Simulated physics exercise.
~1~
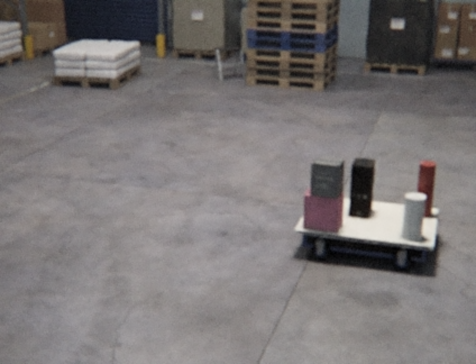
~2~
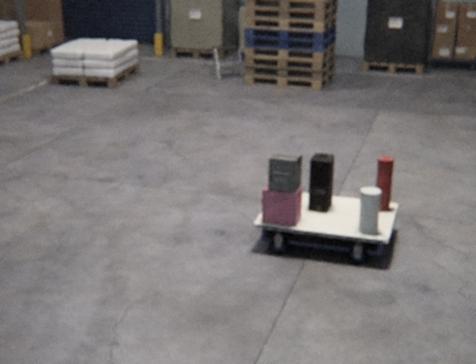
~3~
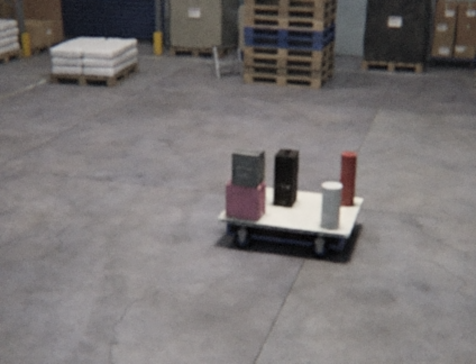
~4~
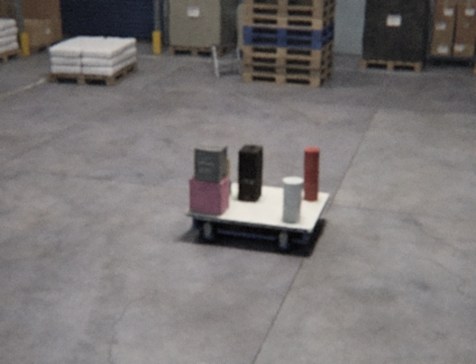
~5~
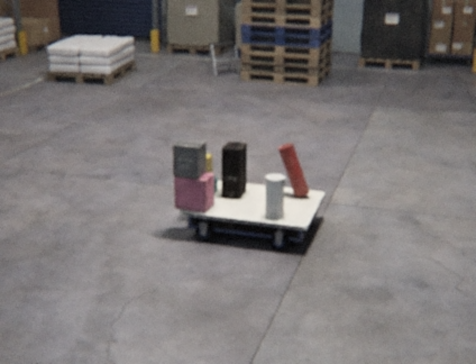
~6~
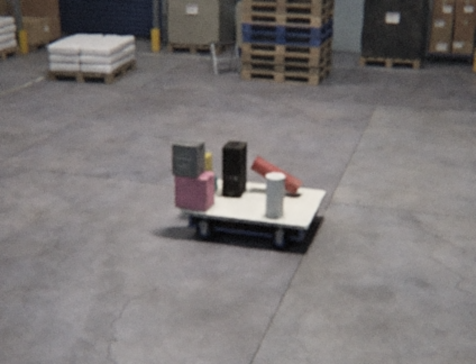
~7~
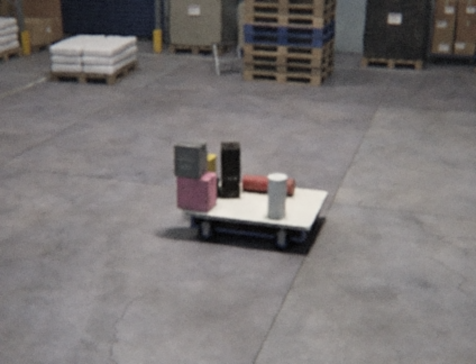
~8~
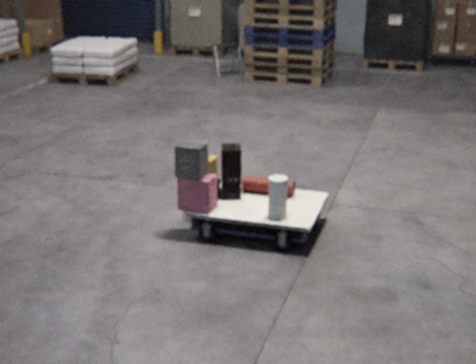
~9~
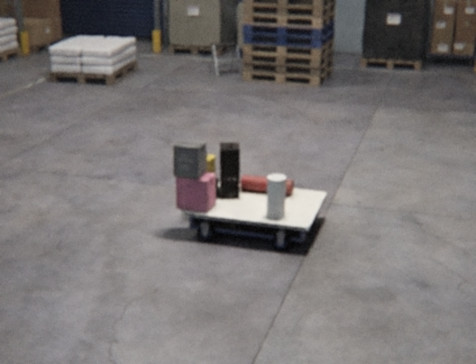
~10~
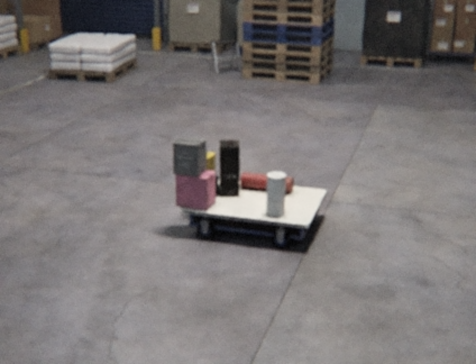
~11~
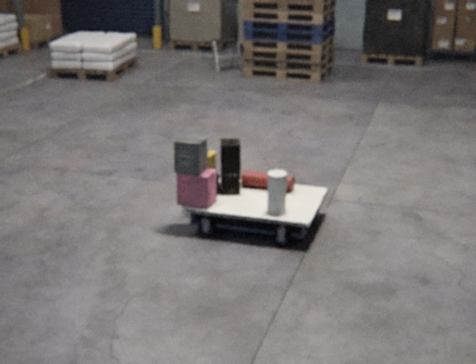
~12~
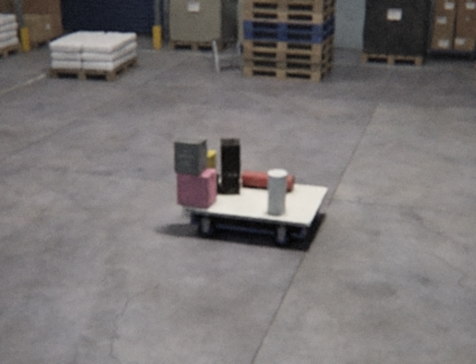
A cart rolls left and stops, and its red canister topples onto its side.
